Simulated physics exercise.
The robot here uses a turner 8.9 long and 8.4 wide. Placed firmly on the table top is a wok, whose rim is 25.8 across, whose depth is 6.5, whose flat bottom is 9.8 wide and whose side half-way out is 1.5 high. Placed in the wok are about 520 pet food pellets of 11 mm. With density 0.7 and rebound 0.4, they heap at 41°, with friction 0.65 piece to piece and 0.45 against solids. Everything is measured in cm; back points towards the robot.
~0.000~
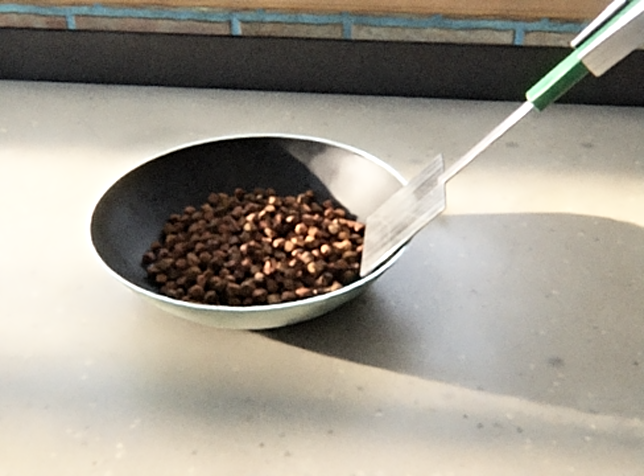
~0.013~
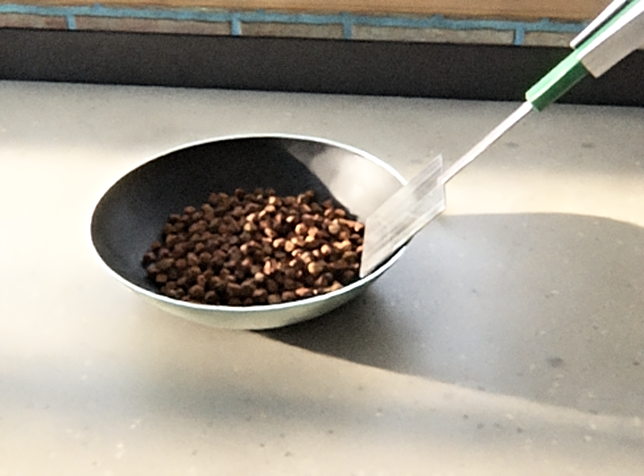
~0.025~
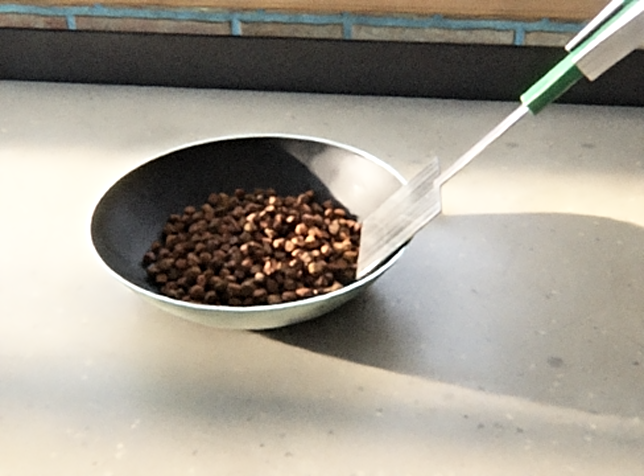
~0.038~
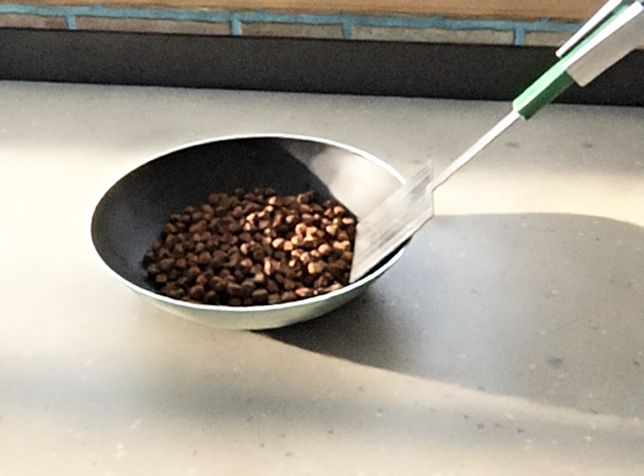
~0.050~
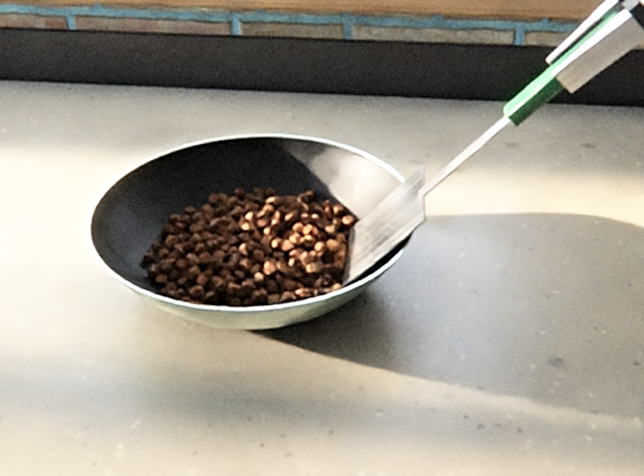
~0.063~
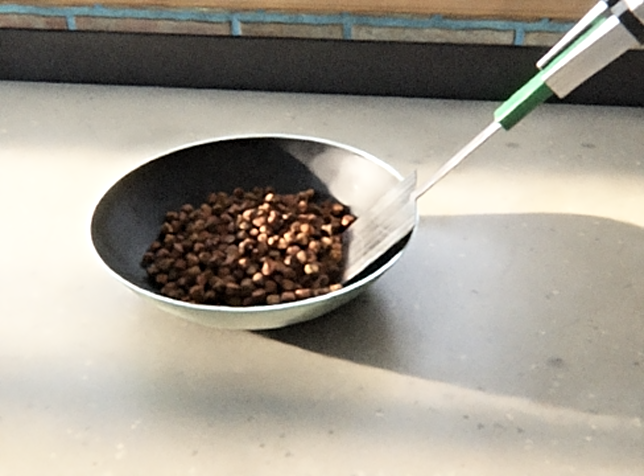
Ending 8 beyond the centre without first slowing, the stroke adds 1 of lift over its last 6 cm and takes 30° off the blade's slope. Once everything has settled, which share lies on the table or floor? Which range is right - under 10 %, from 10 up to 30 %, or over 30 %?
Right range: From 10 up to 30 %.
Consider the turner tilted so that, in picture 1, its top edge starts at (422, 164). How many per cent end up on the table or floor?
20 percent or thereabouts.
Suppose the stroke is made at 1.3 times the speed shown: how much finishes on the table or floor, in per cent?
Estimate: Approx. 20 %.
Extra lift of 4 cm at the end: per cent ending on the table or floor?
Result: Approx. 10 %.
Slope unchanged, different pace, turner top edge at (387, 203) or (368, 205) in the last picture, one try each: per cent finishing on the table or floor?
Try one roughly 30 per cent; try two roughly 35 per cent.
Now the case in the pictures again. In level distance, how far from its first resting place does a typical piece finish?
Roughly 9 cm.
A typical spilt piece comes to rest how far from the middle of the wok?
Close to 18 cm from the centre.
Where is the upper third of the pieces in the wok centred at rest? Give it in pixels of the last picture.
The centre sits at about (147, 201).
After 0.18 s, sloping 49°, highest piece 5 above the table; 516 in the wok.
After 0.30 s, sloping 38°, highest piece 8 above the table; 516 in the wok.
After 0.55 s, sloping 19°, highest piece 9 above the table; 427 in the wok, 81 on the table or floor, 8 on the blade or in flight.
After 1.60 s, sloping 19°, highest piece 8 above the table; 424 in the wok, 92 on the table or floor.
In the end, 424 in the wok, 92 on the table or floor. That is 18 % on the table or floor.
